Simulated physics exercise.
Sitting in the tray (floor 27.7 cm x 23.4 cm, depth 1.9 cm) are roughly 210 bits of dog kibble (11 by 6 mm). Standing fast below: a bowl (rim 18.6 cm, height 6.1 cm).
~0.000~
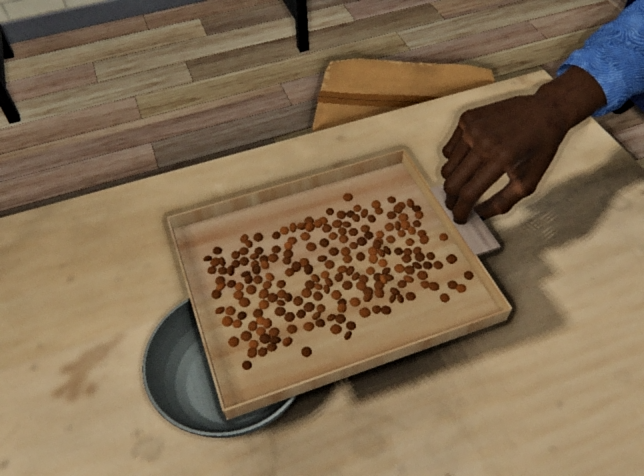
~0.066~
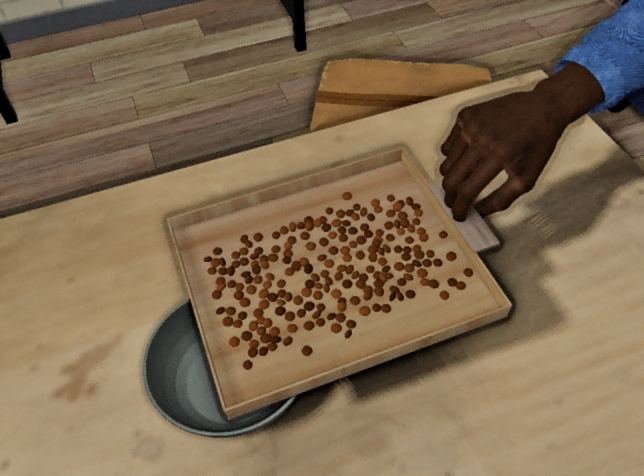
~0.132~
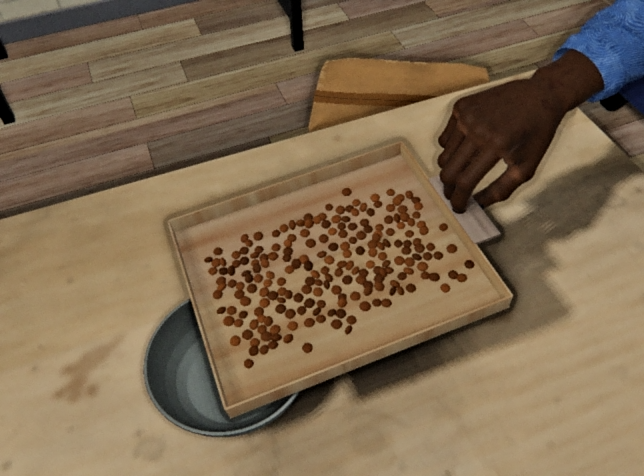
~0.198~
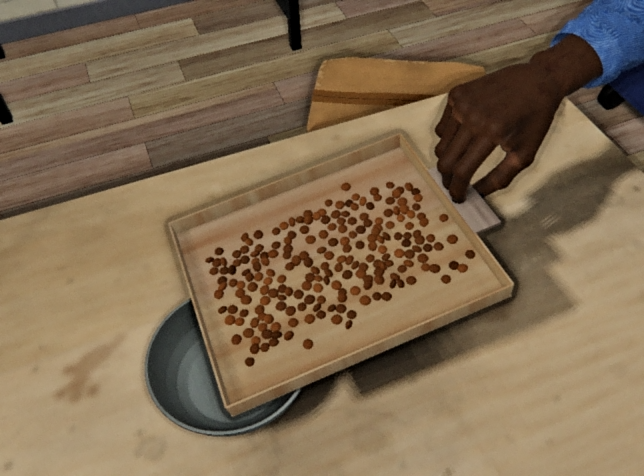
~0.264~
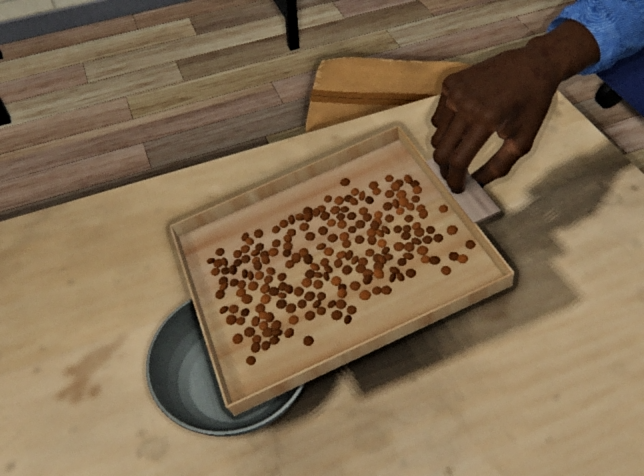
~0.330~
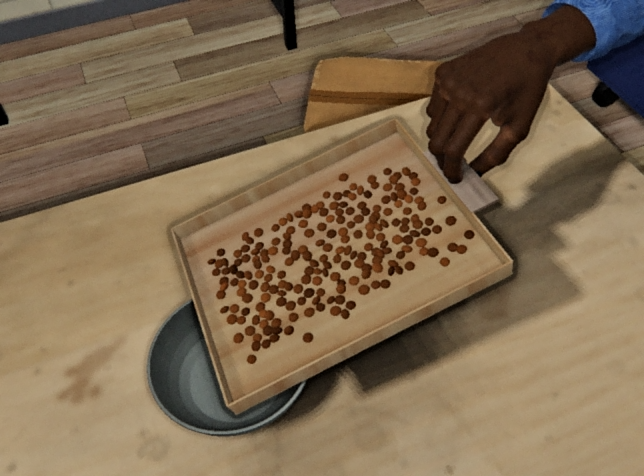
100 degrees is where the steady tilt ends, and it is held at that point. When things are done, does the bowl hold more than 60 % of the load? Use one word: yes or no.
Yes.
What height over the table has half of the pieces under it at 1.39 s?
That height is around 18 cm above the table.
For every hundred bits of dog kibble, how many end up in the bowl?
It comes to roughly 75 per cent.
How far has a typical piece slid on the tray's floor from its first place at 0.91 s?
My guess would be some 9 cm.
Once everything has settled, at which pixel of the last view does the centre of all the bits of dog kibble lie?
Roughly at pixel (224, 362).
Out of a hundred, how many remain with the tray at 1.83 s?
I'd say around 60 in a hundred.
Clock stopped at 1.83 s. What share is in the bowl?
Some 20 per cent.
After 0.91 s, tilt 43 degrees; tray 100 %; middle of all pieces on or above the table near (244, 251).
Then, at 1.39 s, tilt 67 degrees; bowl 5 %, outside 5 %, tray 85 %, in the air 5 %; middle of all pieces on or above the table near (210, 280).
After 1.83 s, tilt 89 degrees; bowl 20 %, outside 10 %, tray 60 %, in the air 15 %; middle of all pieces on or above the table near (208, 298).
After 2.26 s, tilt 100 degrees; bowl 70 %, outside 25 %, tray 5 %; middle of all pieces on or above the table near (216, 348).
At rest (3.0 s), bowl 75 %, outside 25 %.
